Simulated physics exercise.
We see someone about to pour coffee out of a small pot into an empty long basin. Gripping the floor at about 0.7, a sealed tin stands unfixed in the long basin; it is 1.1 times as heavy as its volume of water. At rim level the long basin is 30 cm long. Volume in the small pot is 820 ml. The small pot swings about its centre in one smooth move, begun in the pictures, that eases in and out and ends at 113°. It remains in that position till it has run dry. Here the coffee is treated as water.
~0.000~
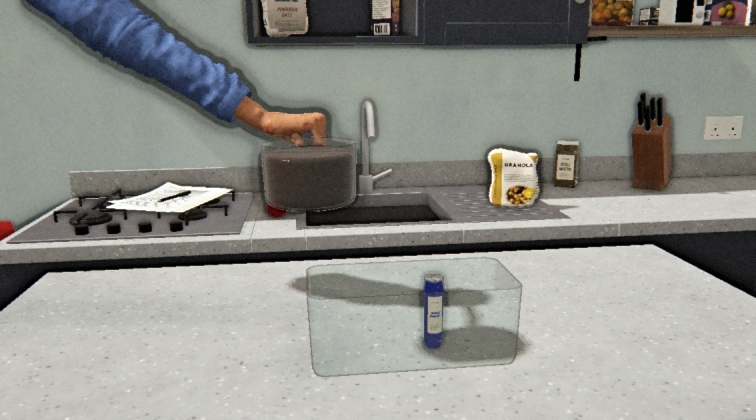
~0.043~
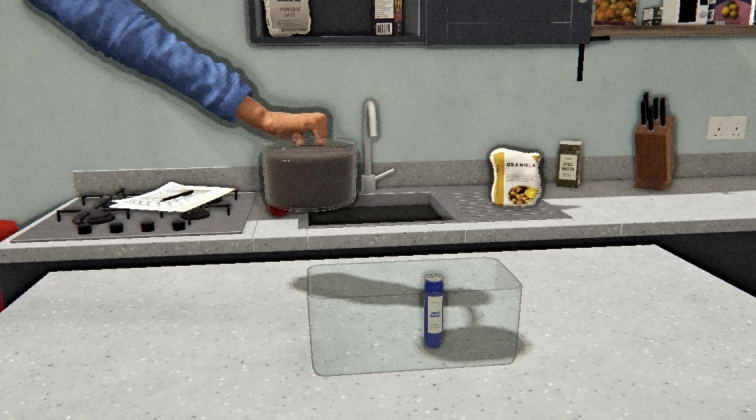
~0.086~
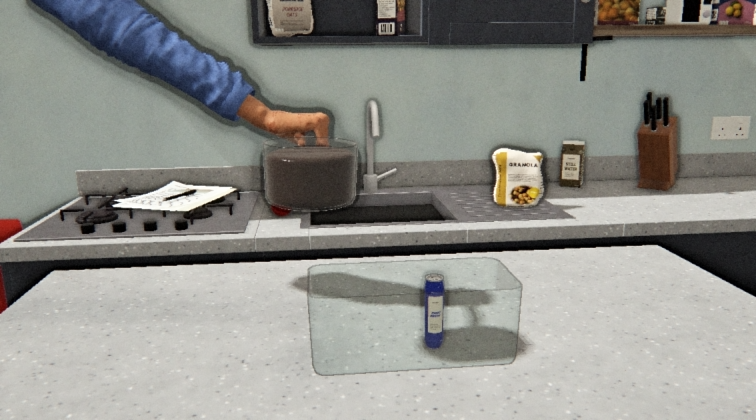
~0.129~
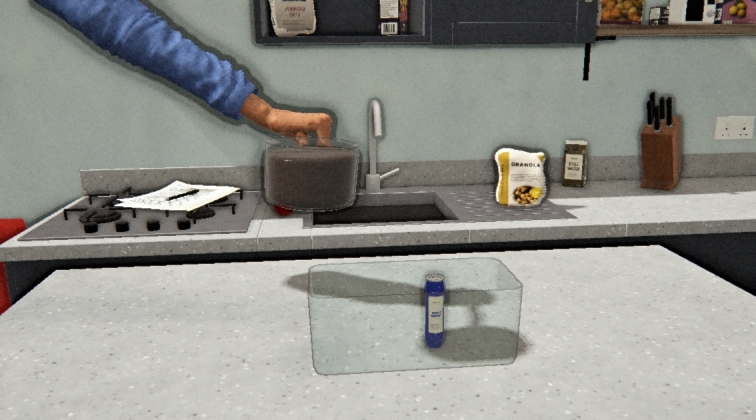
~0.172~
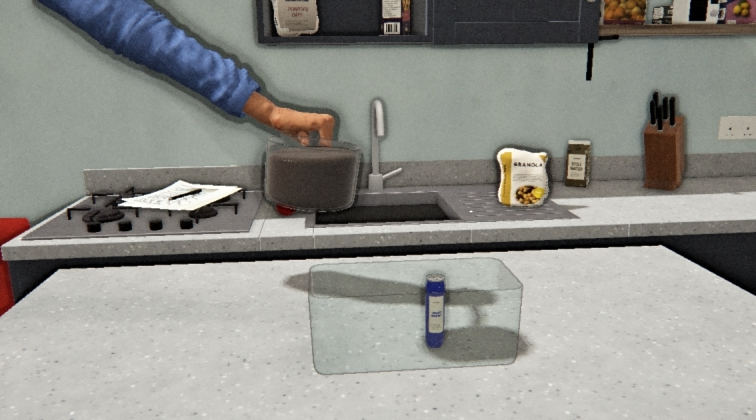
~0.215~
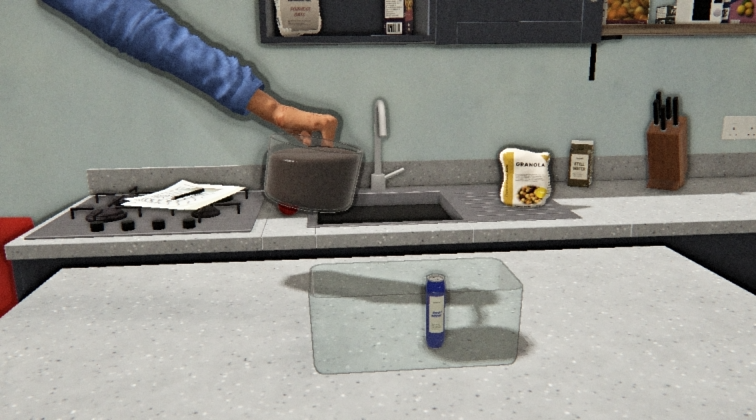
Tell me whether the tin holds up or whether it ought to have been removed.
Most probably it will stay balanced.
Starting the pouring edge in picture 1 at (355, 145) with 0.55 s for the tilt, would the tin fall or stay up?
After that, the tin overturns.
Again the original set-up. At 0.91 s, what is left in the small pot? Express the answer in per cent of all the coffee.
About 10 percent.
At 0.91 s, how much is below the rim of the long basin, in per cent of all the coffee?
Some 76 percent of the total.
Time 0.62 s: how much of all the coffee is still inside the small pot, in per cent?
Roughly 62 percent.
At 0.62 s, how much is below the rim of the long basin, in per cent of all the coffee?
About 7 per cent.
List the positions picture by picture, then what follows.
In the first picture, it leans 0°; its right rim is at (355, 143); the coffee meets the walls at (264, 155) and (353, 152); the long basin's rim runs from (307, 283) to (509, 273); the tin's top is at (434, 281).
In the second picture, it leans 0°; its right rim is at (356, 143); the coffee meets the walls at (265, 155) and (354, 153).
In the third picture, it leans 2°; its right rim is at (357, 144); the coffee meets the walls at (266, 154) and (354, 153).
In the fourth picture, it leans 4°; its right rim is at (358, 146); the coffee meets the walls at (268, 154) and (356, 153).
In the fifth picture, it leans 7°; its right rim is at (360, 149); the coffee meets the walls at (269, 154) and (357, 153).
In the sixth picture, it leans 11°; its right rim is at (362, 152); the coffee meets the walls at (270, 155) and (360, 153).
After 0.62 s the tilt is 72° and 62 per cent is still to pour; the tin stands where it began.
After 0.91 s the tilt is 108° and 10 per cent is still to pour; the tin stands 1 cm from where it began.
After 1.22 s the tilt is 113° and 0 per cent is still to pour; the tin stands where it began.
After 1.55 s the tilt is 113° and 0 per cent is still to pour; the tin stands 1 cm from where it began.
In the end the tin stands 1 cm from where it began.
